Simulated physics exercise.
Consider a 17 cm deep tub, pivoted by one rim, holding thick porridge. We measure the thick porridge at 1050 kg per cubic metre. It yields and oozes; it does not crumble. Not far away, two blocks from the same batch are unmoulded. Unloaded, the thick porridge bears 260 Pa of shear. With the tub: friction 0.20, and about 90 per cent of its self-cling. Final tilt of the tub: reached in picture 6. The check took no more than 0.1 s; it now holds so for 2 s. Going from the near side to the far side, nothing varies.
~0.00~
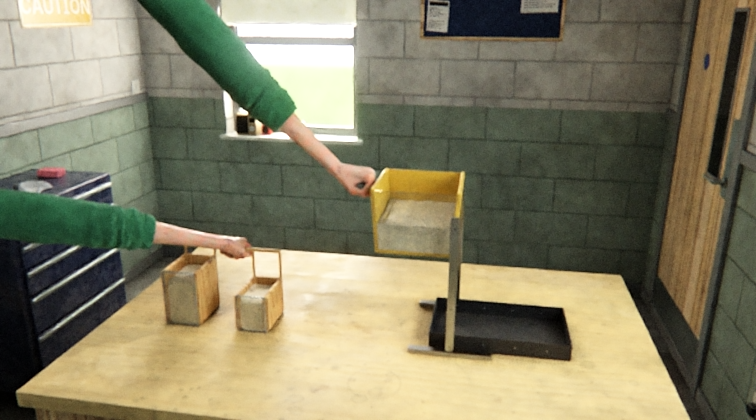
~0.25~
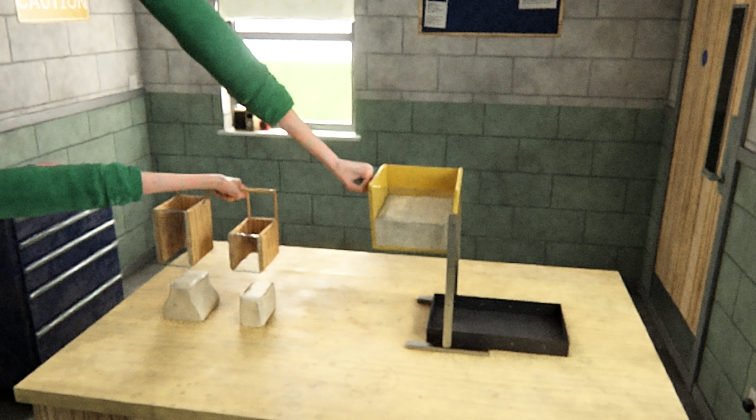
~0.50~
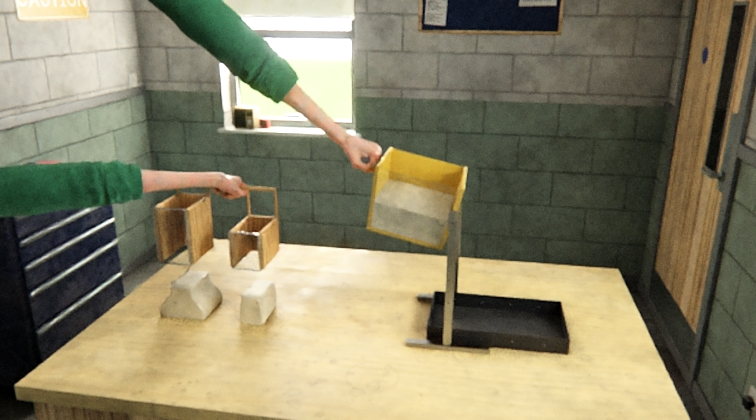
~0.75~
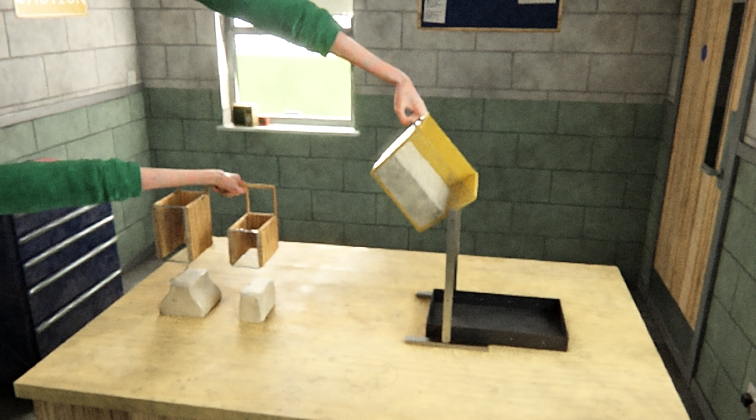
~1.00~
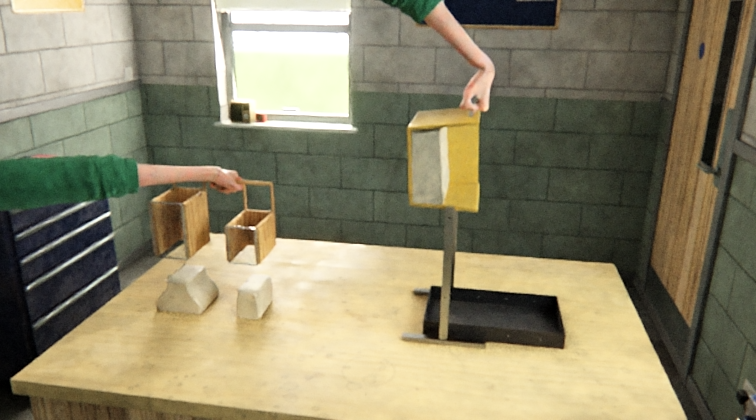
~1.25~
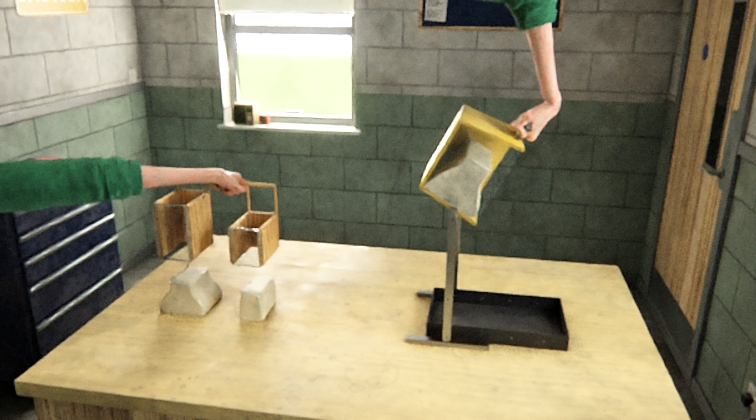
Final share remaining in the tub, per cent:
Near 0 %.
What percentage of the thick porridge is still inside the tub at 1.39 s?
Near 45 %.
After 1.39 s, the tub is at 118 degrees and holds 45 %.
After 1.56 s, the tub is at 118 degrees and holds 0 %.
After 1.73 s, the tub is at 118 degrees and holds 0 %.
After 1.90 s, the tub is at 118 degrees and holds 0 %.
After 3.25 s, at the end, the tub is at 118 degrees and holds 0 %.
